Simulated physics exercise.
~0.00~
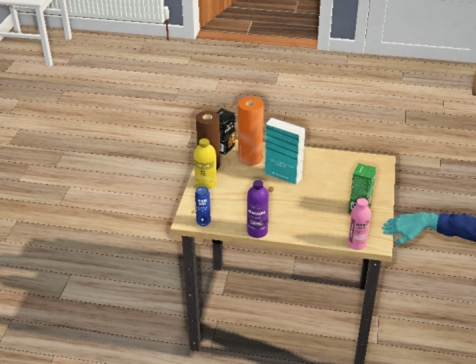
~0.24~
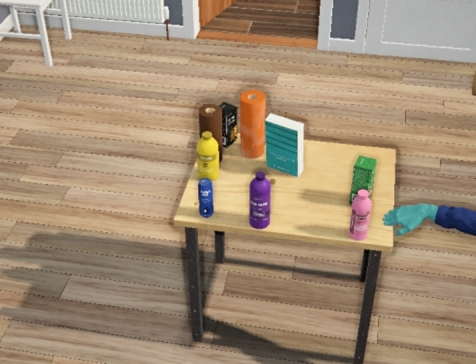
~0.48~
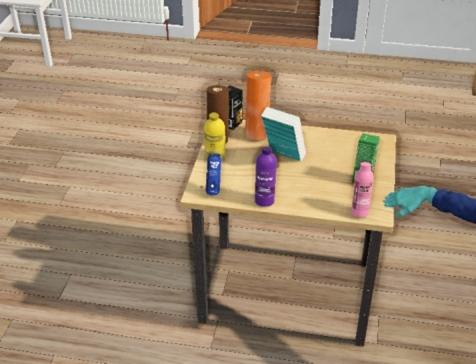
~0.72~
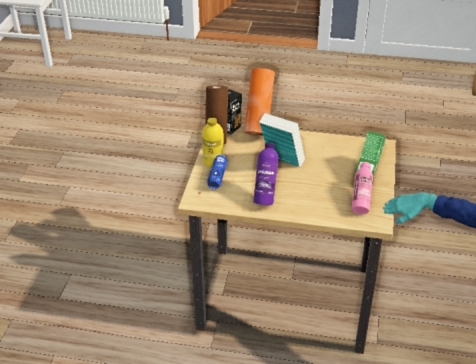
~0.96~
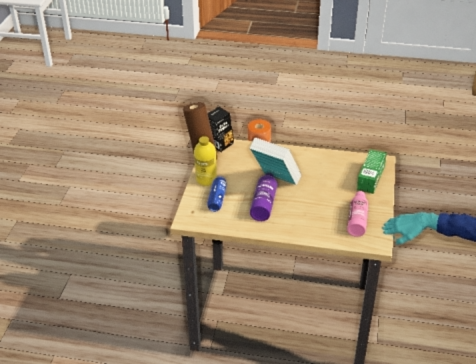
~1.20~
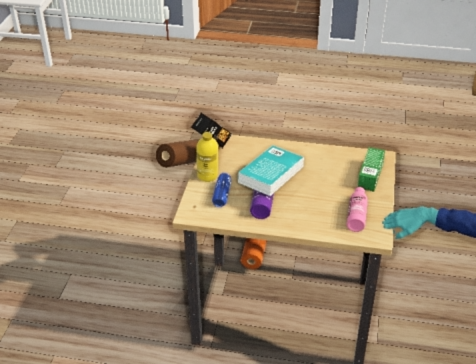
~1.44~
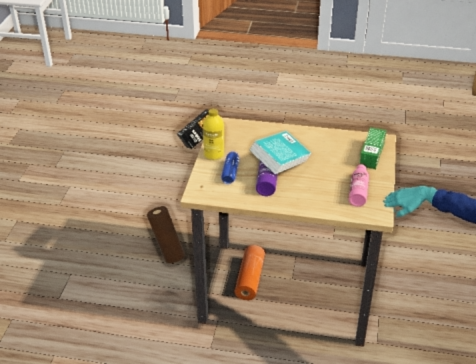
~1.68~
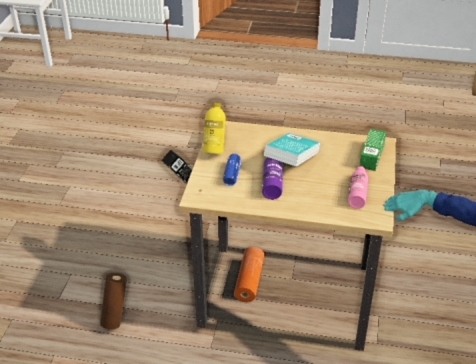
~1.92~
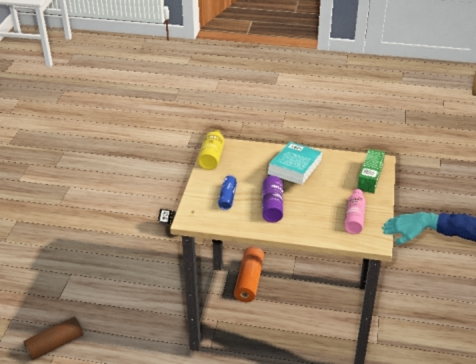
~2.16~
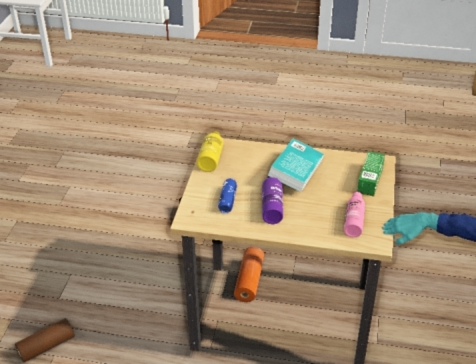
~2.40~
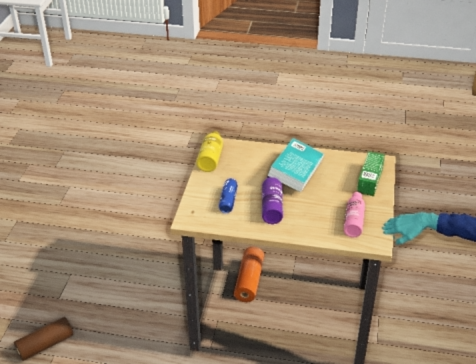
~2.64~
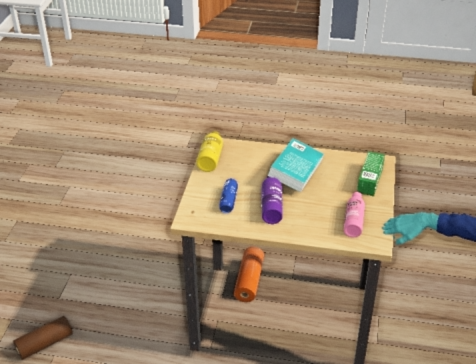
A gloved hand stays beside a shaking table as items topple and three fall off.
